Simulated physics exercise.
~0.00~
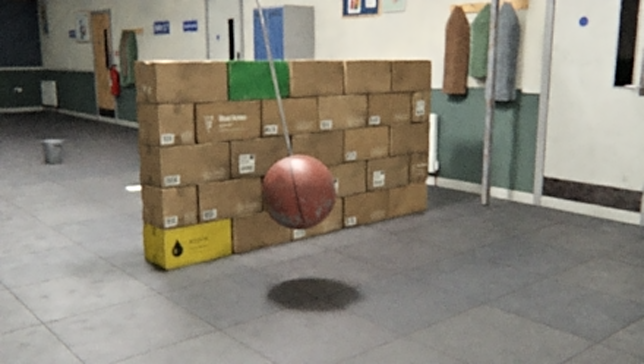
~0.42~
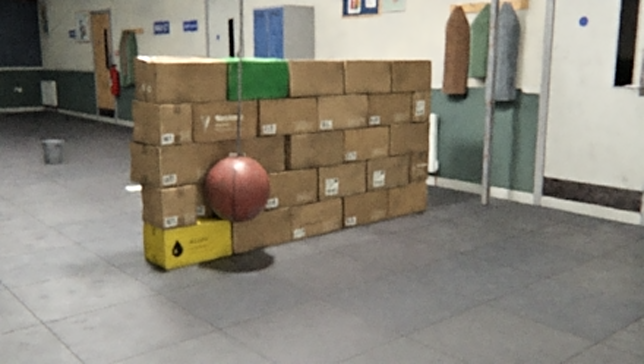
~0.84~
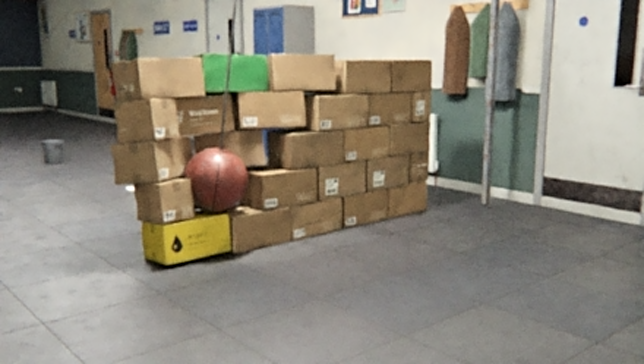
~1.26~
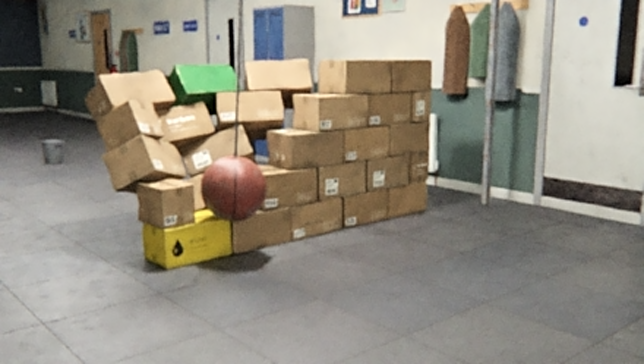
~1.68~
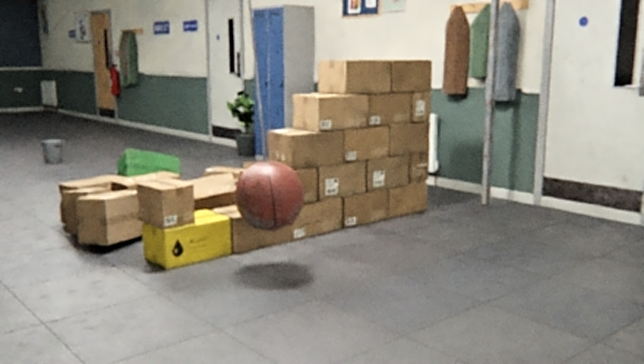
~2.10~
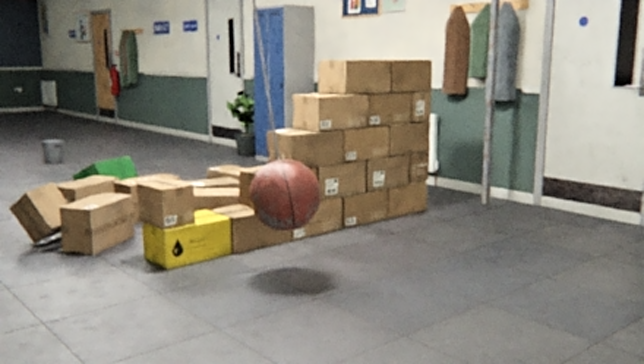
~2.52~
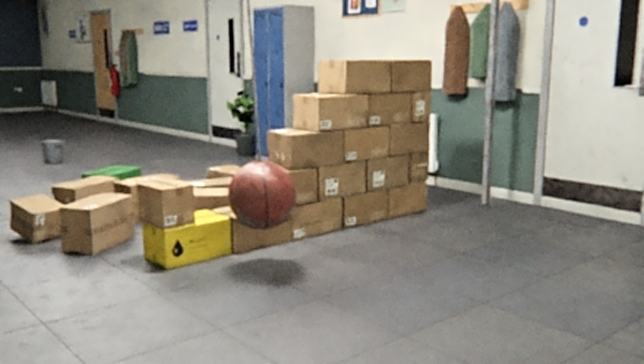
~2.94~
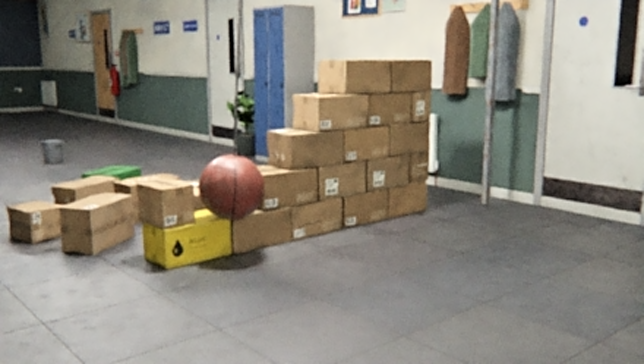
In a hallway, a swinging ball topples the left side of a carton wall.
